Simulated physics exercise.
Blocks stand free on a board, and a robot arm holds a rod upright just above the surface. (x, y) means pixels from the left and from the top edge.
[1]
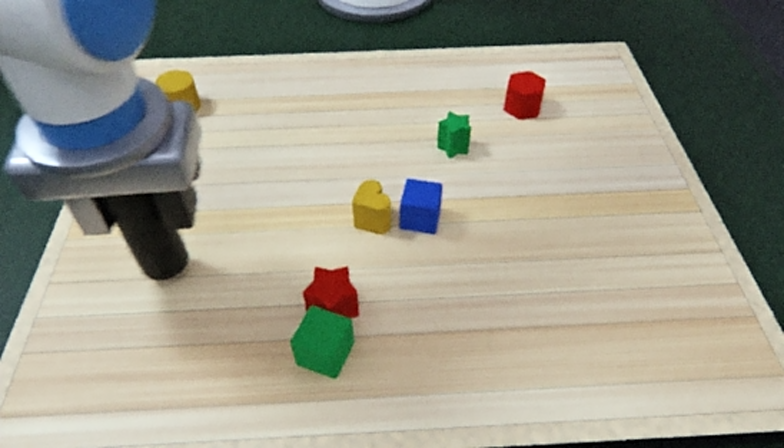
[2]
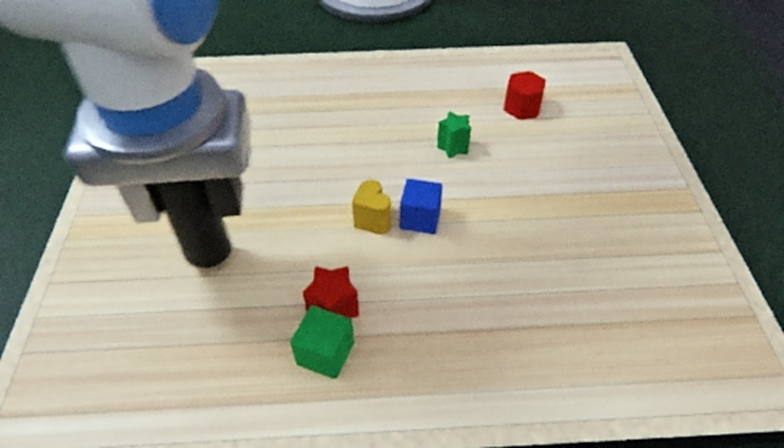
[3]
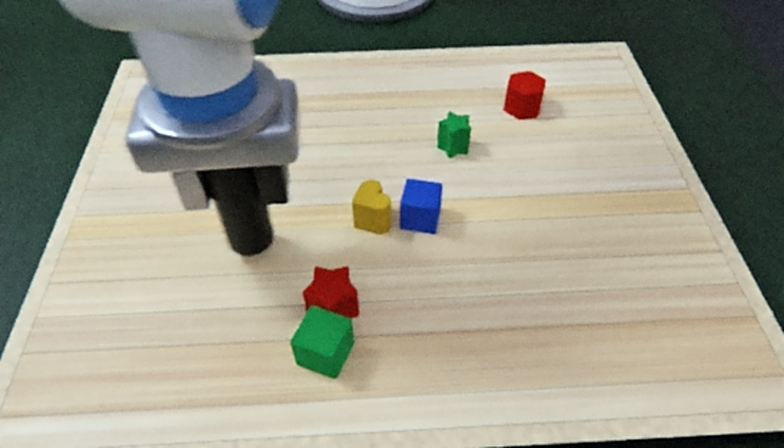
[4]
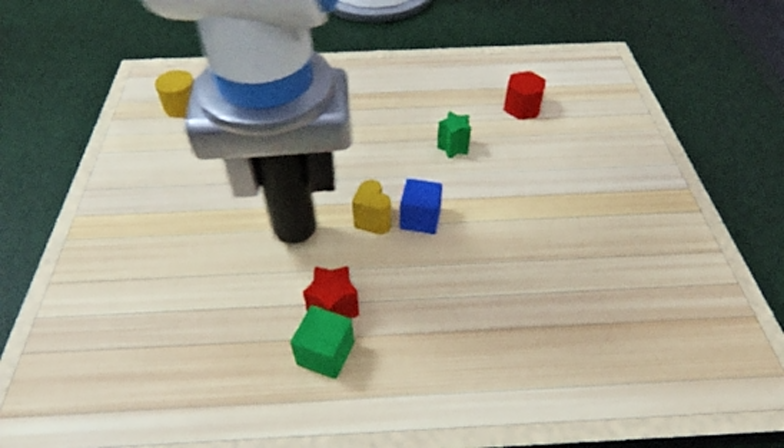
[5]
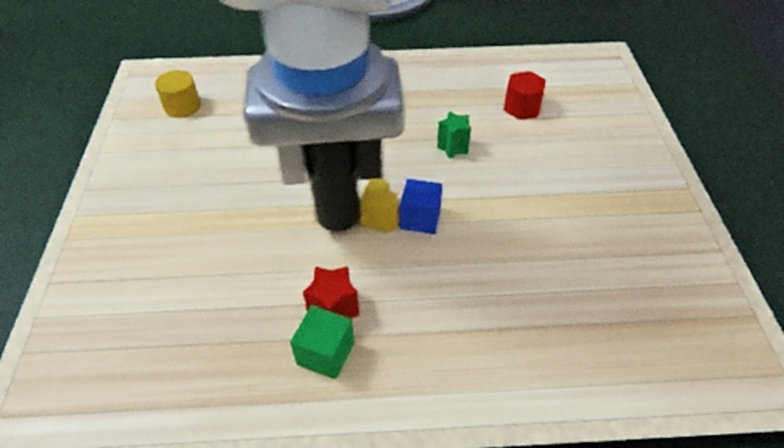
A robot arm holding a dark rod upright swept rightward across a wooden board scattered with colored blocks, then reached the yellow heart-shaped block and nudged it slightly right against the blue one.
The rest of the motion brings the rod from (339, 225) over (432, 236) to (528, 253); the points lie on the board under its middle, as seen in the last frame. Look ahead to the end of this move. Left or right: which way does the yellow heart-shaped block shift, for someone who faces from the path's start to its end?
Its sideways move is to the left.
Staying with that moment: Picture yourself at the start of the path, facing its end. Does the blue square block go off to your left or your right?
Its shift is leftward.
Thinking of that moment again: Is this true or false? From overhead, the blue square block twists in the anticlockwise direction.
That claim is true.
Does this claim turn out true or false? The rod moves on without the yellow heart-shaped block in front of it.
That statement is accurate.
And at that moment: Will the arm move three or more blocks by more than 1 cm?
Going by the path, no.
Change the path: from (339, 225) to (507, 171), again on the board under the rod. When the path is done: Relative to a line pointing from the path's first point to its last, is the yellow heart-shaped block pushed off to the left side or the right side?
Picture yourself facing from the start of the path to its end: The yellow heart-shaped block moves off to your right.
On the path given first. One third of the way, rod (401, 222); yellow heart-shaped block (441, 196), turned 15° anticlockwise; blue square block (470, 183), turned 55° anticlockwise.
Two thirds of the way, rod (466, 231); yellow heart-shaped block (496, 196), turned 65° anticlockwise; blue square block (490, 171), turned 100° anticlockwise.
At the end, rod (530, 243); red star block unmoved; yellow heart-shaped block (515, 194), turned 90° anticlockwise; blue square block (491, 171), turned 100° anticlockwise.
